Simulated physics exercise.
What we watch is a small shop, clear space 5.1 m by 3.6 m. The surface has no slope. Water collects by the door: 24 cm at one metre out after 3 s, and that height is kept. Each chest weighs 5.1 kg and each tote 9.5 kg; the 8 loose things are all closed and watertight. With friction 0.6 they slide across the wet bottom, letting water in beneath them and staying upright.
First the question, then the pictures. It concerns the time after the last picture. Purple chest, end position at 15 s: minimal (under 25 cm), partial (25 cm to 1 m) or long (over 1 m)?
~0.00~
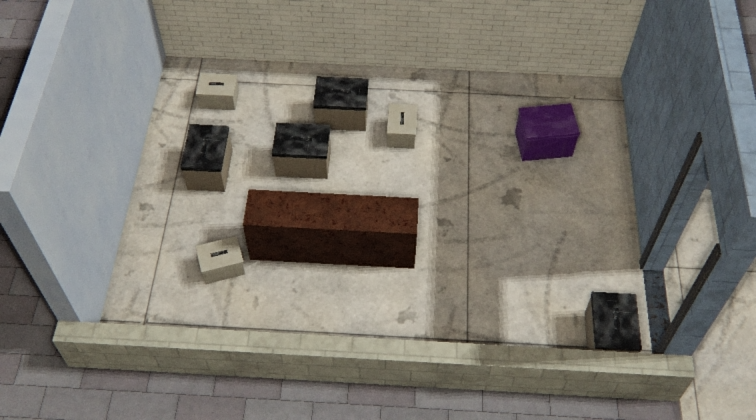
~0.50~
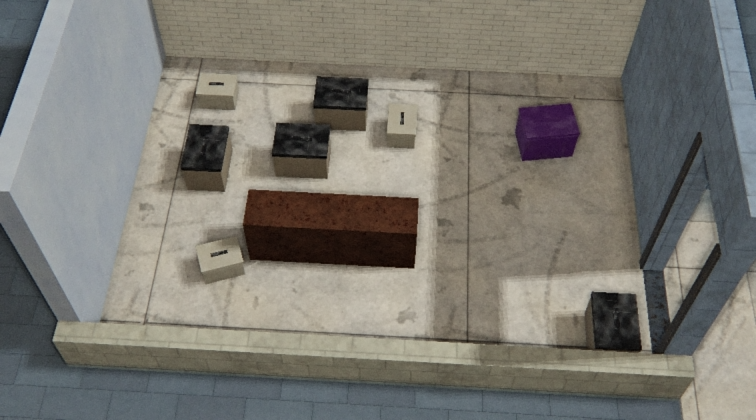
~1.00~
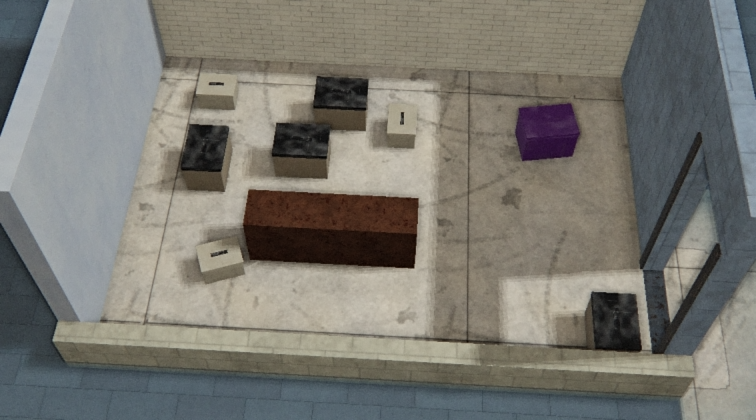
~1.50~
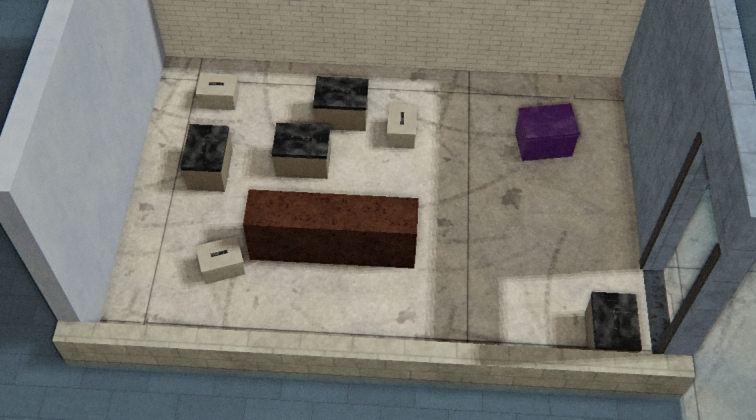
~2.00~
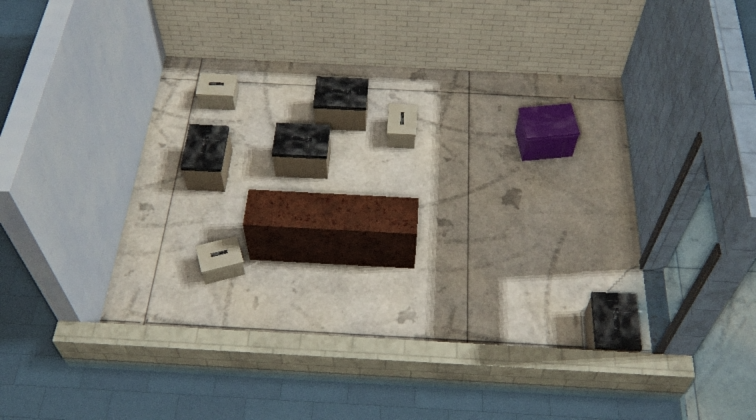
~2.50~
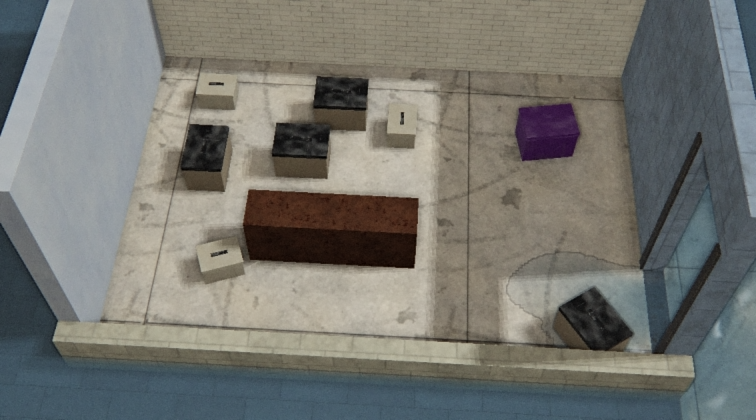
It ends up well off.
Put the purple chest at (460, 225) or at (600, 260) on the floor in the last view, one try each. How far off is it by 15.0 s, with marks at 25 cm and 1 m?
Try one - it is swept a long way; try two - it is swept a long way.
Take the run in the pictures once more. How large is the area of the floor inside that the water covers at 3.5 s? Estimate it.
Somewhere around 4.5 m2, roughly.
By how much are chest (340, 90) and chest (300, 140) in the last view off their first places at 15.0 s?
250 cm, 300 cm.
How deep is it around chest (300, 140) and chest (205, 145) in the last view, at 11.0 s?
Depths: Near 10 cm, then near 10 cm.
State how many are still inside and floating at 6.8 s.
Total: 2.
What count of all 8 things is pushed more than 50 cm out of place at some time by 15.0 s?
That adds up to 8.
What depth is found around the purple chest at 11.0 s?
Around 2 cm.
After 3.5 s the purple chest is near (549, 120), 0.0 m from its start, aground; 1 afloat.
After 6.8 s the purple chest is near (549, 120), 0.0 m from its start, aground; 2 afloat.
After 11.0 s the purple chest is near (548, 120), 0.0 m from its start, afloat; 8 afloat.
After 15.0 s the purple chest is near (484, 249), 1.8 m from its start, afloat; 8 afloat.
